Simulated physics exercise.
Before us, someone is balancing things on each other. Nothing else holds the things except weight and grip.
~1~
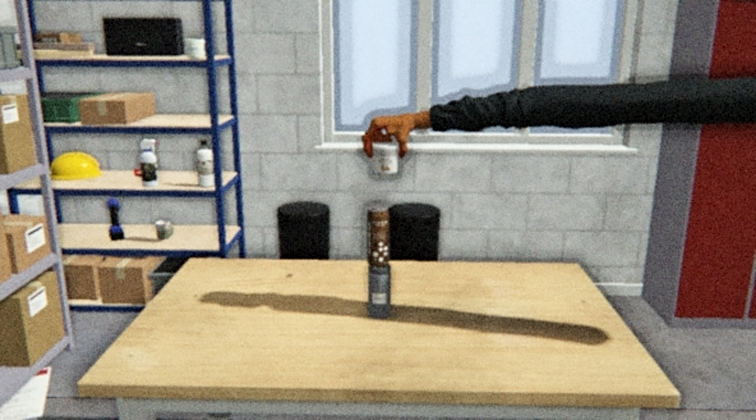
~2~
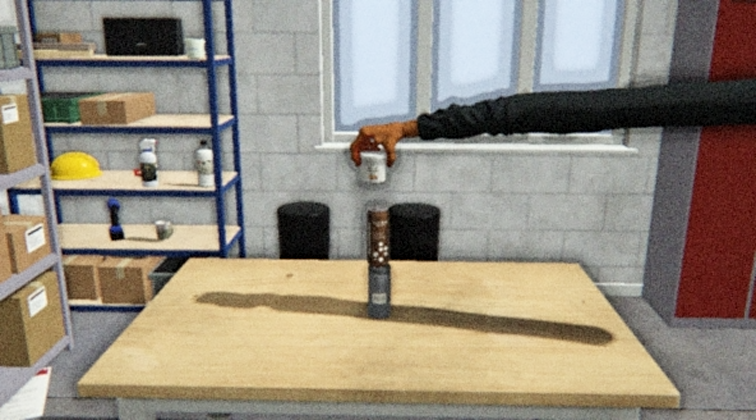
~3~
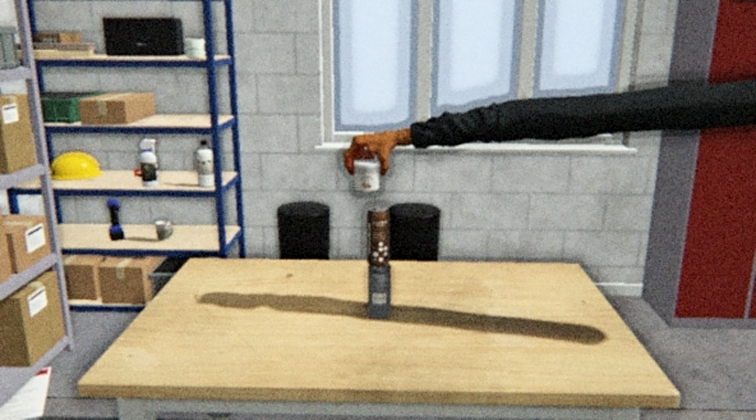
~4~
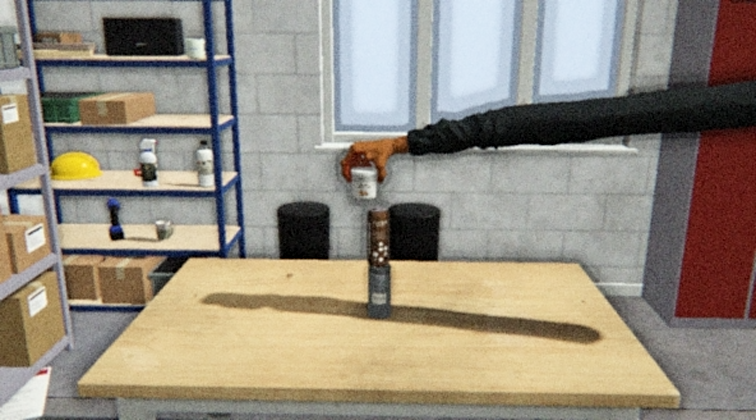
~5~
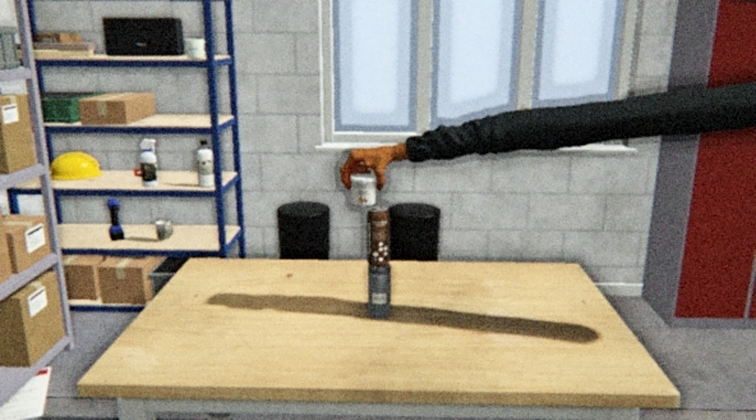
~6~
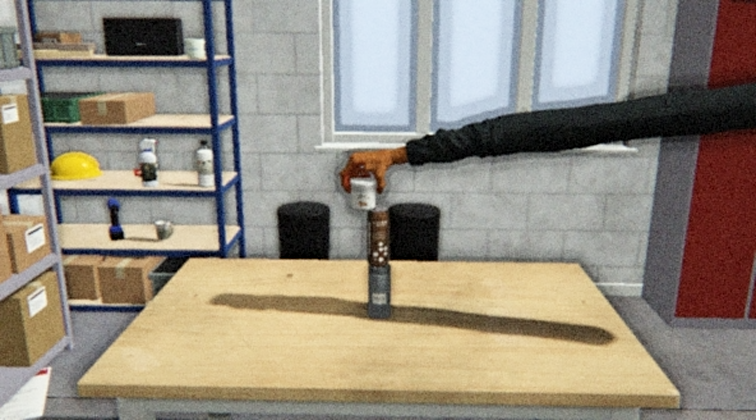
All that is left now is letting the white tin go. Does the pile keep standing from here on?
No, it falls down.
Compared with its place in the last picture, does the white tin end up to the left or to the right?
It shifts to the viewer's left.
Then, 0.30 s past the last view, white tin now fallen.
Then, 0.40 s past the last view, things are still on the move.
Then, 0.50 s past the last view, as before.
Finally, fallen, white tin; the other 2 still in place. Final places as the last picture's camera would see them, white tin near (320, 301). The pile loses its balance.
